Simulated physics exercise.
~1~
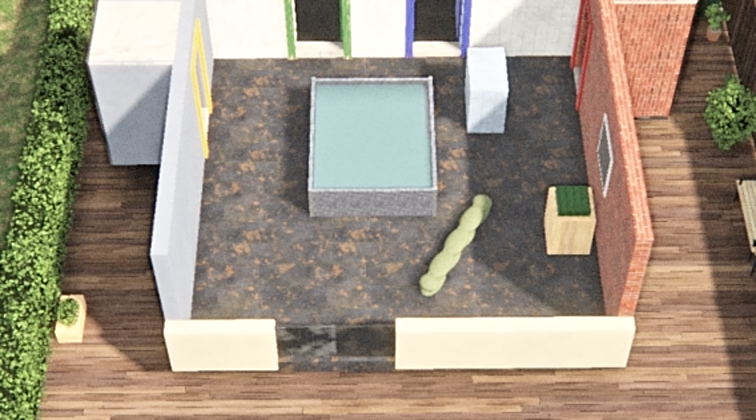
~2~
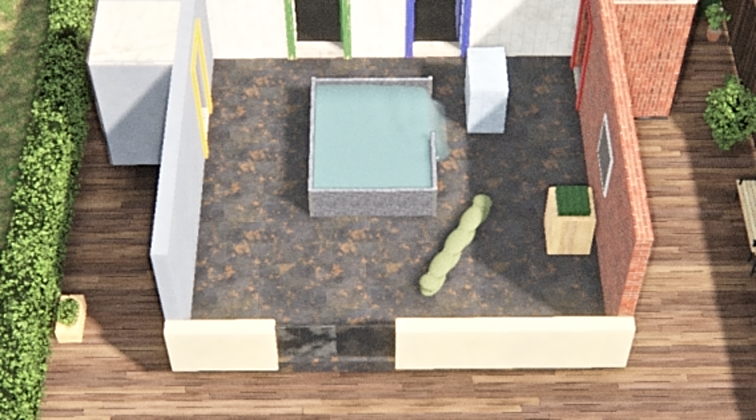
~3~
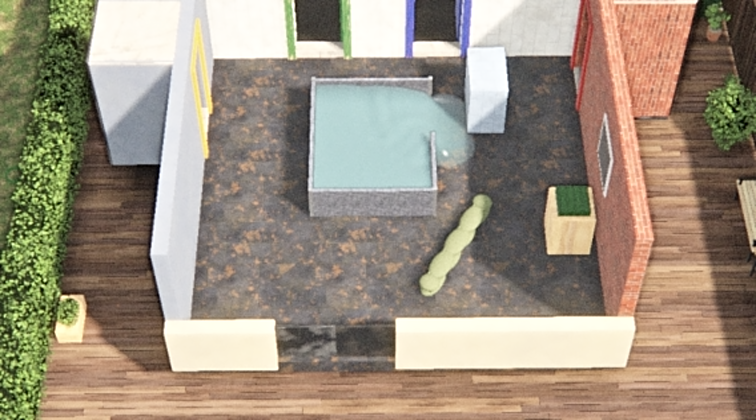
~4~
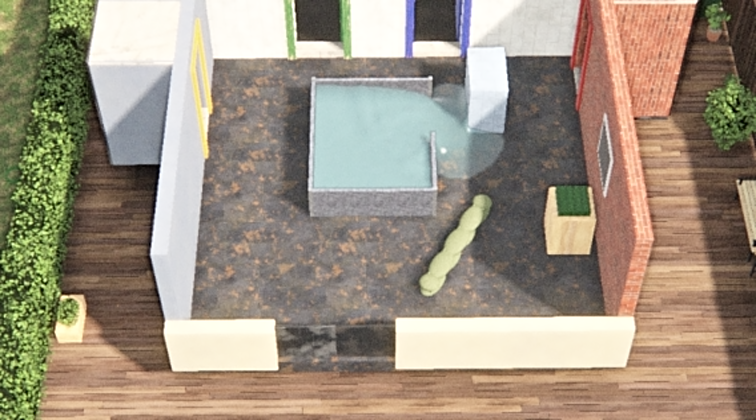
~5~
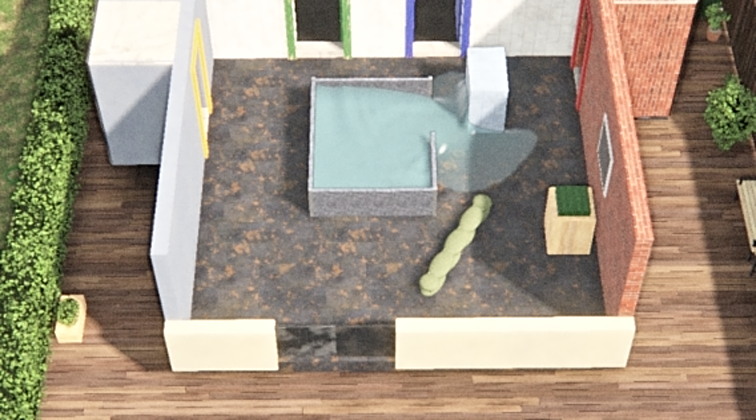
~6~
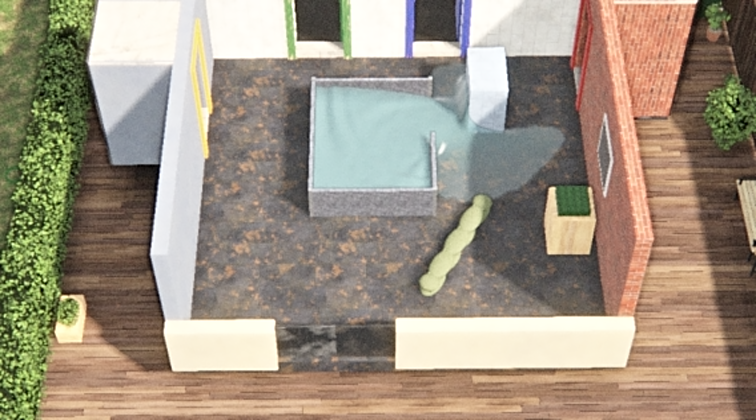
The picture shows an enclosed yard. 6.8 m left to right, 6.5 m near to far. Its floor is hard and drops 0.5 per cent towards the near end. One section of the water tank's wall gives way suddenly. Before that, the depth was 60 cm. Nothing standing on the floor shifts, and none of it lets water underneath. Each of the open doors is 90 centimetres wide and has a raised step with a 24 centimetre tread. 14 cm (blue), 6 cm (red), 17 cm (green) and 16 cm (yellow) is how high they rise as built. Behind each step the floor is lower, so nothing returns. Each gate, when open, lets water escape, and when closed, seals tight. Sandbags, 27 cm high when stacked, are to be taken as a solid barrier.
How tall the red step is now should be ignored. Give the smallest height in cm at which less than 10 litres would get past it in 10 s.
Close to 13.5 cm is just enough.
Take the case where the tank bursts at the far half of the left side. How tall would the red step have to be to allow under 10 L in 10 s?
It needs to be about 12.0 cm high.
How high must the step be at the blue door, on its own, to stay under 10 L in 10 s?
Blue door, minimum about 31 cm.
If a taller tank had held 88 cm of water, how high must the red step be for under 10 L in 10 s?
About 21 cm.
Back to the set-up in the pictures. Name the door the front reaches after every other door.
Coming last is the yellow one.
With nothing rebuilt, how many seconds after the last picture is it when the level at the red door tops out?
Approximately 3.5 s.
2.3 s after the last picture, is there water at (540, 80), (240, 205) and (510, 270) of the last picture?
1: Awash; 2: Unwetted; 3: Awash.
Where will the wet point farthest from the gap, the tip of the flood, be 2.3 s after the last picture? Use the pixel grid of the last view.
Pixel close to (603, 346).
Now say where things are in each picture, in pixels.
The first frame shows the water tank at (372, 136) is whole and still, 60 cm deep; the red door at (582, 49) is dry.
In the second frame, the gap is at (429, 124), the front 0.3 m out at (444, 156); the back of the water tank holds 60 cm.
In the third frame, water pours out at (429, 125) and has run 0.7 m, to (470, 148); about 10 cm deep outside, 60 cm at the back.
In the fourth frame, the front is at (500, 143), 1.3 m from the gap at (429, 125); 1.6 m2 of floor is wet, 60 cm left at the back.
In the fifth frame, the gap is at (429, 125), the front 1.9 m out at (533, 140); the back of the water tank holds 60 cm.
In the sixth frame, the front is at (559, 137), 2.4 m from the gap at (429, 125); 3.1 m2 of floor is wet, 56 cm left at the back; 1.2 m in a straight line remain to the red door at (582, 49).
Then, 0.7 s after the last picture water covers 20 % of the floor, deepest (50 cm) near (455, 120); it has not reached the red door.
Then, 2.3 s after the last picture water covers 45 % of the floor, deepest (30 cm) near (456, 128); 12 cm at the red door, 15 litres in over its 6 cm step.
Then, 9.3 s after the last picture water covers 95 % of the floor, deepest (12 cm) near (565, 55); 9 cm at the red door, 156 litres in over its 6 cm step.
At the red door as built, the water peaked near 14 cm, 3.5 s after the last picture.
With a step of 11.5 cm, 29 litres would have come in within the 10 s; with 16 cm, 2 litres. So under 10 litres takes about 13.5 cm.
